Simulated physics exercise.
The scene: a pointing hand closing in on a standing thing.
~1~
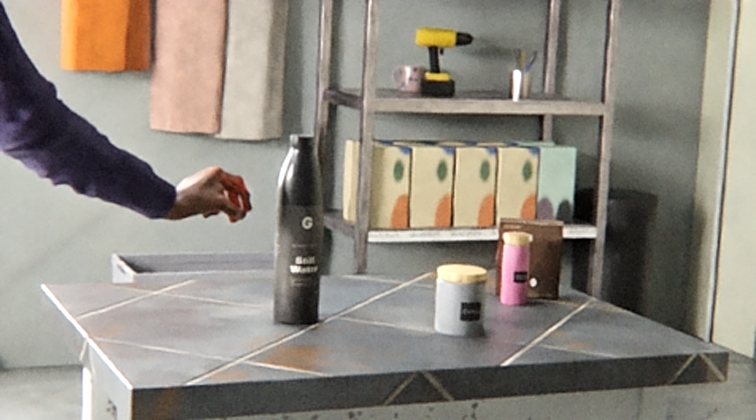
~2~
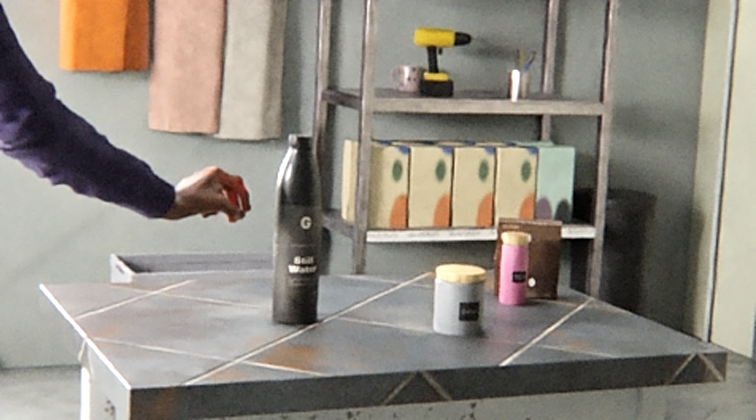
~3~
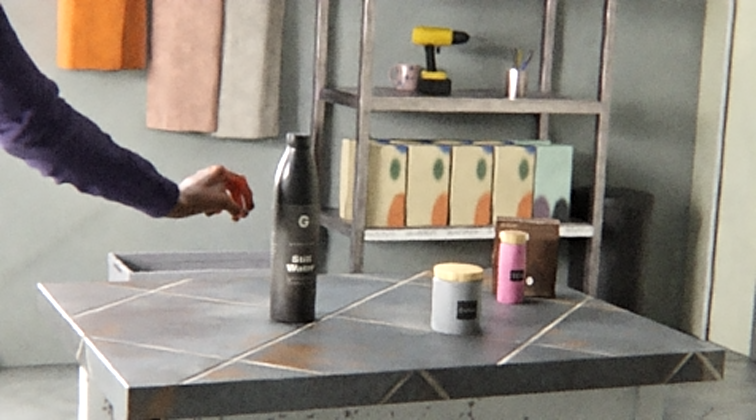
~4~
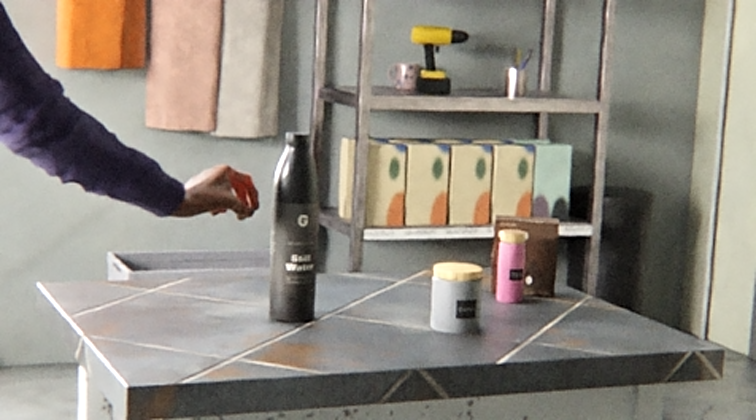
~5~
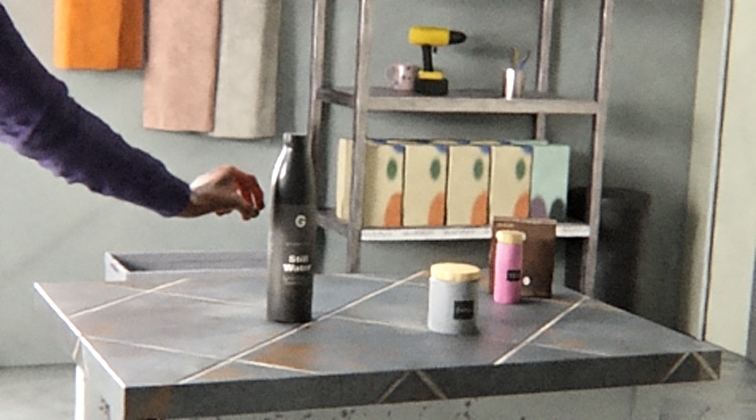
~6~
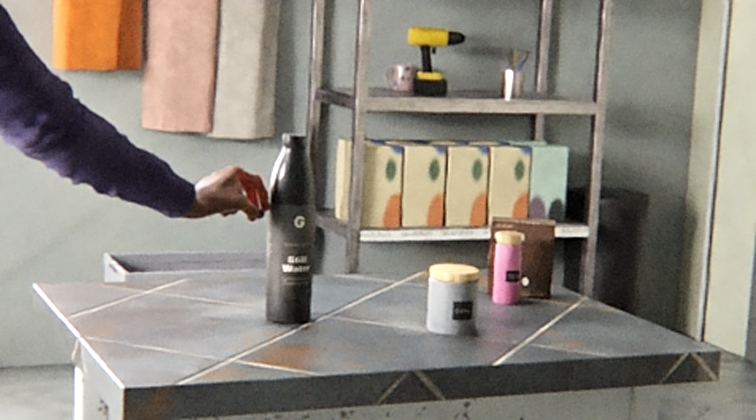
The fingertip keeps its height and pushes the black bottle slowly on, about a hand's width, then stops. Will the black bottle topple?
The black bottle topples.
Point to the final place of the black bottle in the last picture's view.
Around (400, 292).
Then, 0.40 s after the last picture, black bottle tipped 15° from how it was near (314, 224).
Then, 0.80 s after the last picture, black bottle tipped 60° from how it was near (376, 252).
Then, 0.90 s after the last picture, black bottle on its side near (399, 291).
At rest, tipped over on the table, black bottle. Seen from the same camera at the end, black bottle near (399, 292).
